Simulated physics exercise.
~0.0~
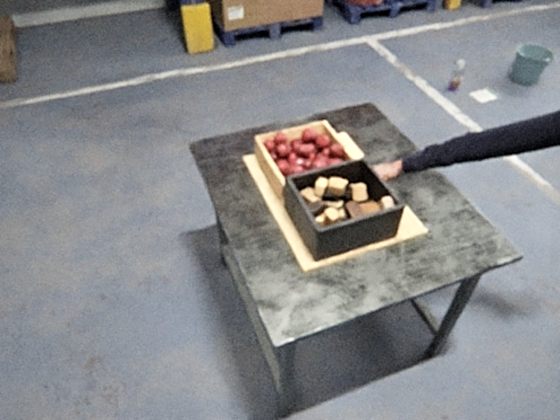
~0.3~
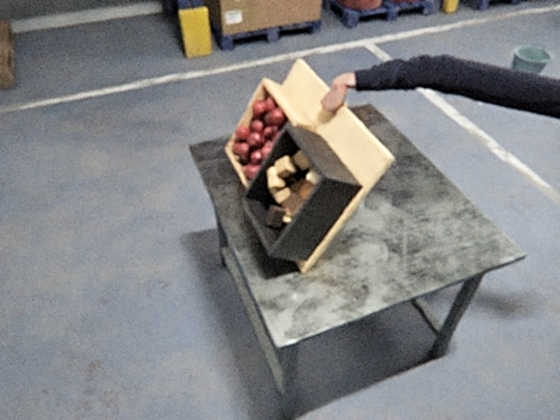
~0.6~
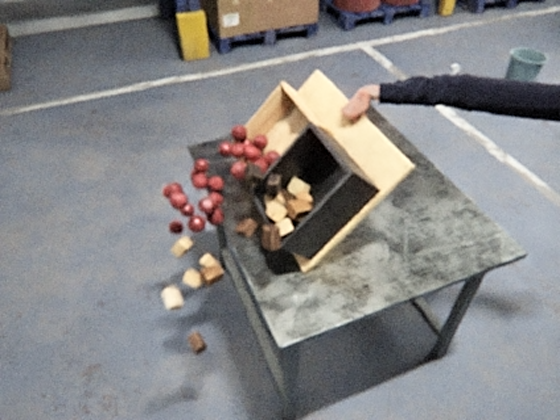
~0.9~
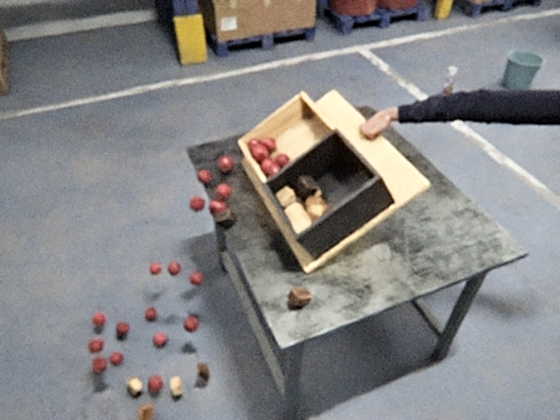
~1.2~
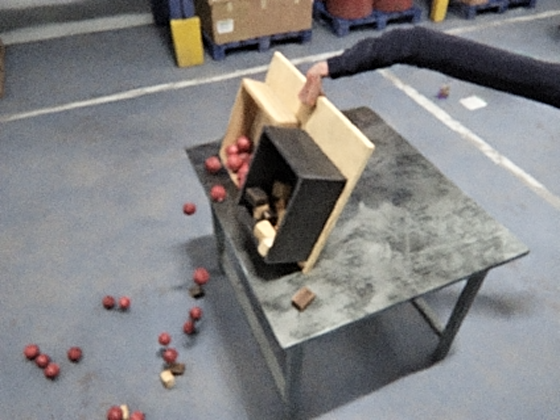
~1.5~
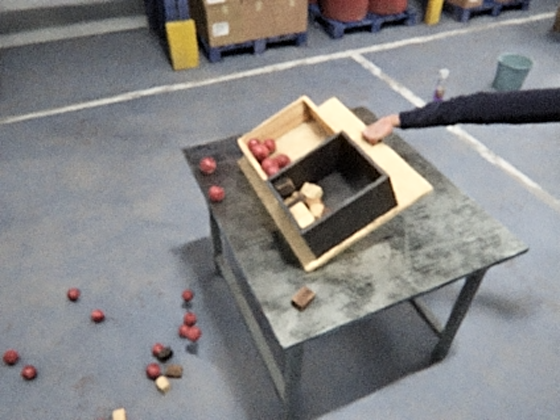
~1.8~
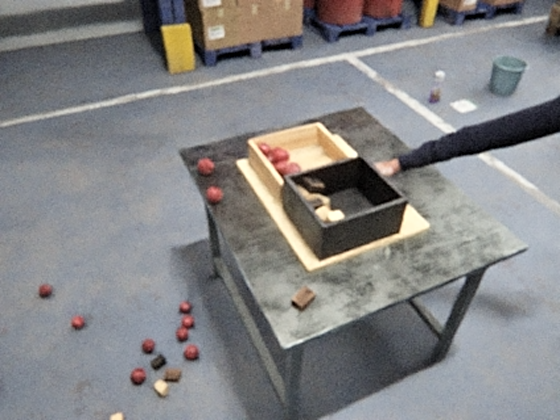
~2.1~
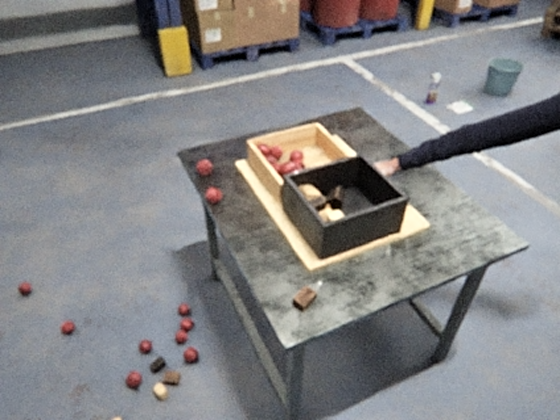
On a blue-grey workshop floor marked with white lines, seen from above, a dark metal table holds a plywood board carrying a black tray of wooden blocks and a pale wooden tray of red apples. A dark-sleeved arm reaching in from the right tips the board steeply to the left. Apples and blocks pour over the side onto the floor. The hand partly lowers the board, raises it steeply again with little more falling, then lays it flat. Most of the apples are out, two resting on the table's left edge, while a single block lies near the front and other blocks remain in the black tray.
